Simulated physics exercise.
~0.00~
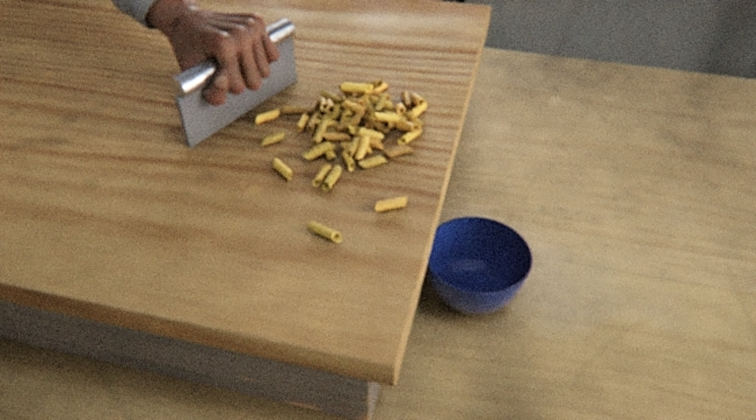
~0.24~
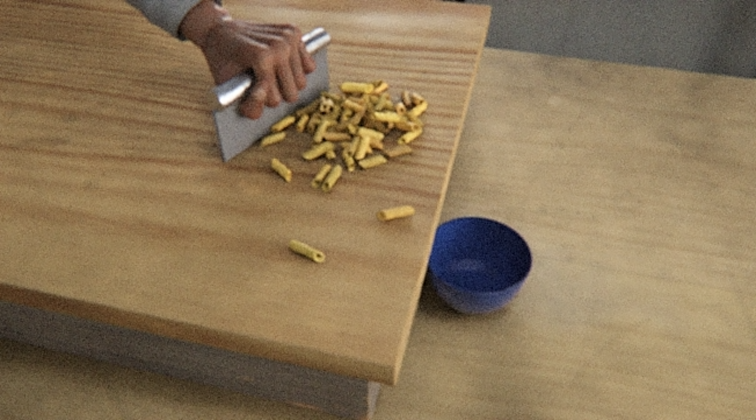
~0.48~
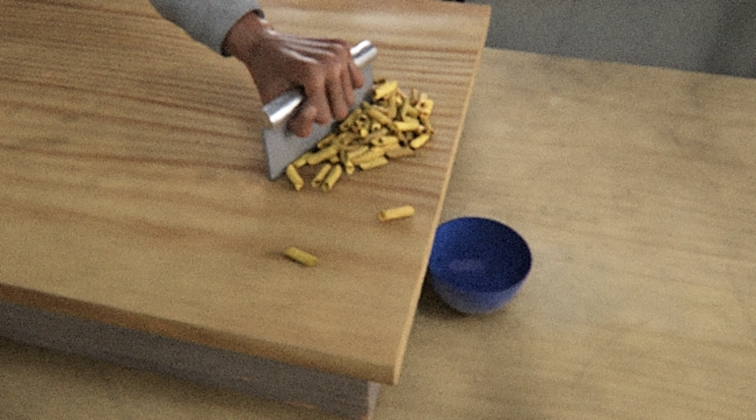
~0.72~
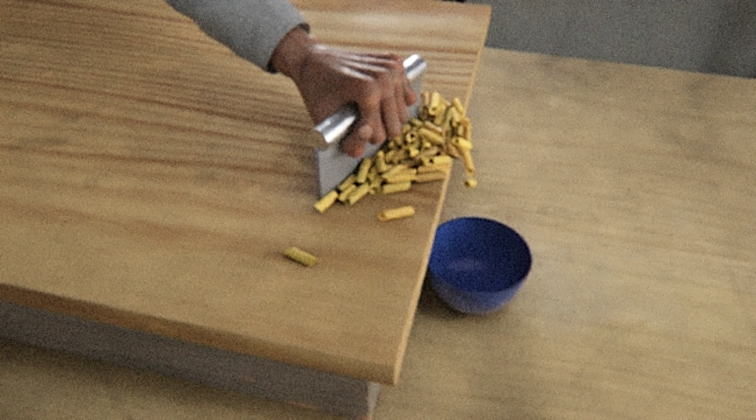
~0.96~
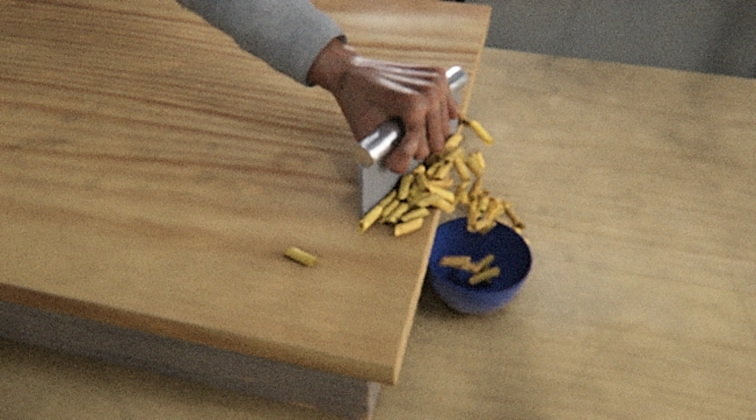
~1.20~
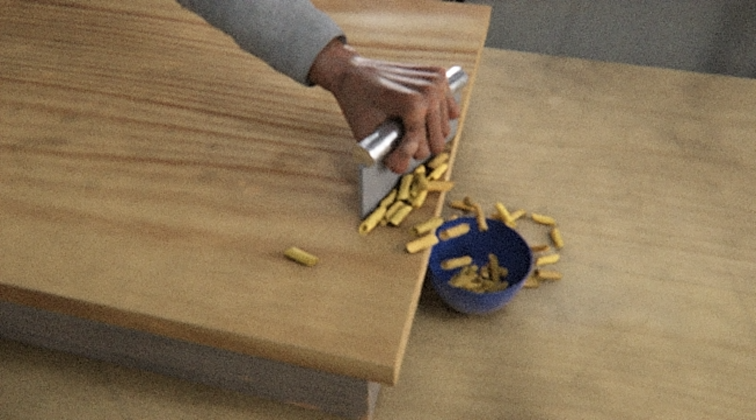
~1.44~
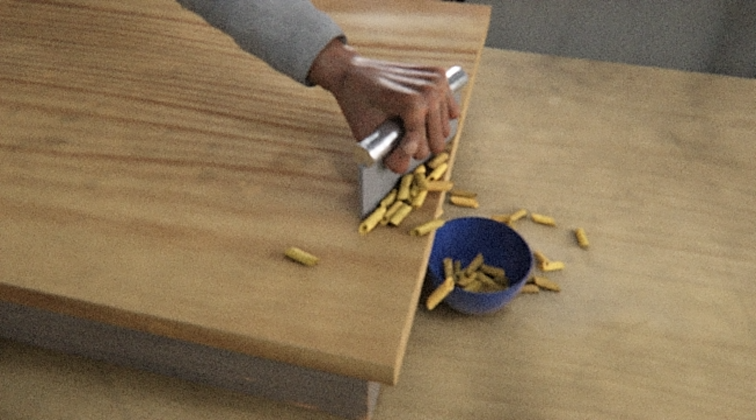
A hand in a grey sleeve grips a metal scraper at the upper left of a wooden board, seen from above at an angle, with yellow pasta tubes scattered ahead of it and a blue bowl below the board's right edge. The scraper slides right and slightly downward, gathering the tubes into a tight heap. It pushes the heap to the edge, and pieces begin to spill over. The scraper stops there as tubes tumble down, some into the bowl and others onto the wooden surface around it. Finally, a cluster remains against the blade, while one stray tube lies apart on the board.
